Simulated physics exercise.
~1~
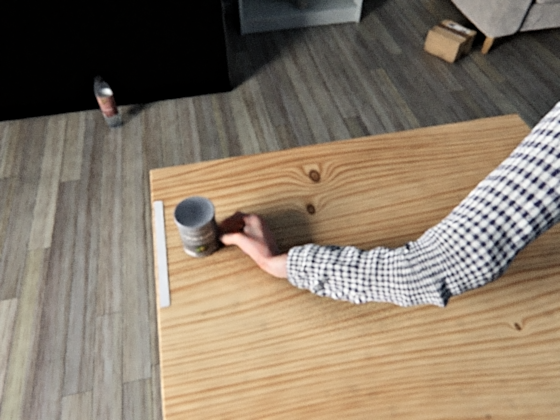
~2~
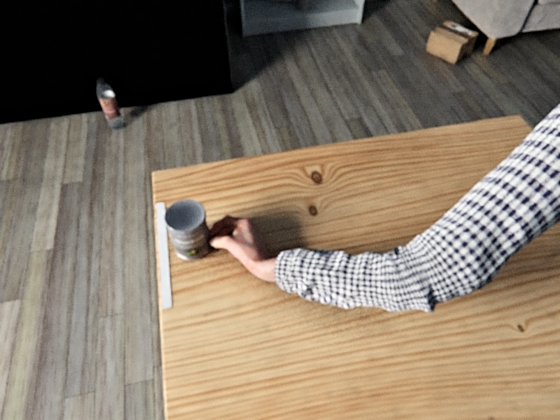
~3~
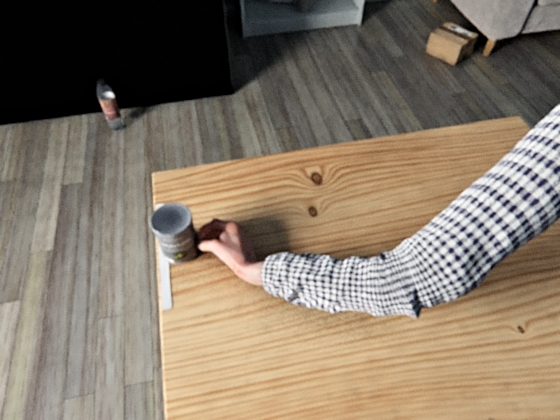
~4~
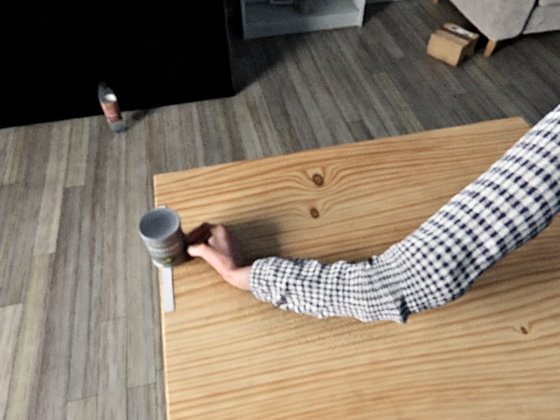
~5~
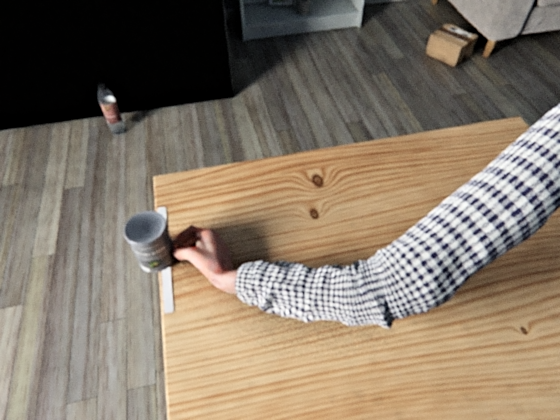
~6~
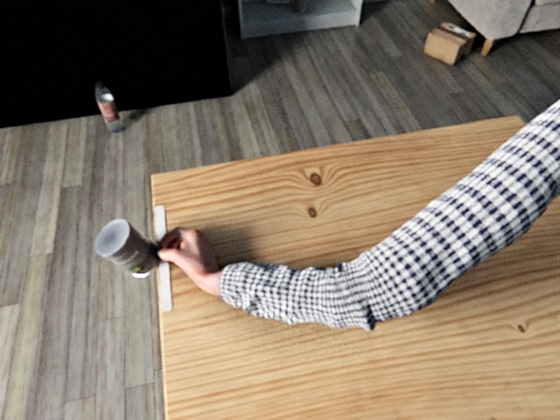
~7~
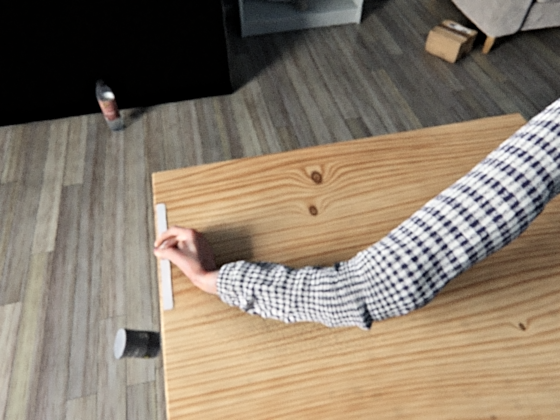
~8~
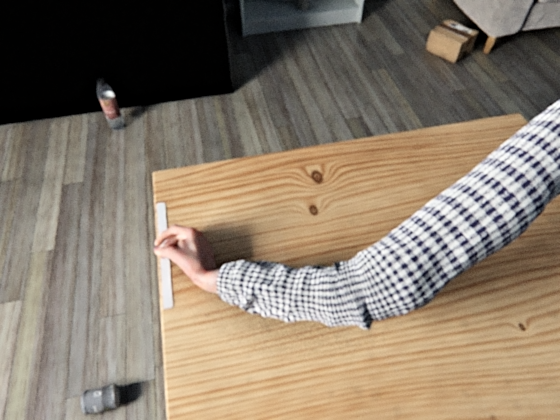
A grey tin was pushed left across a wooden table by a hand in a checked sleeve, passing over a strip of white tape at the edge, then tipped, dropped off and ended up on its side on the floor.
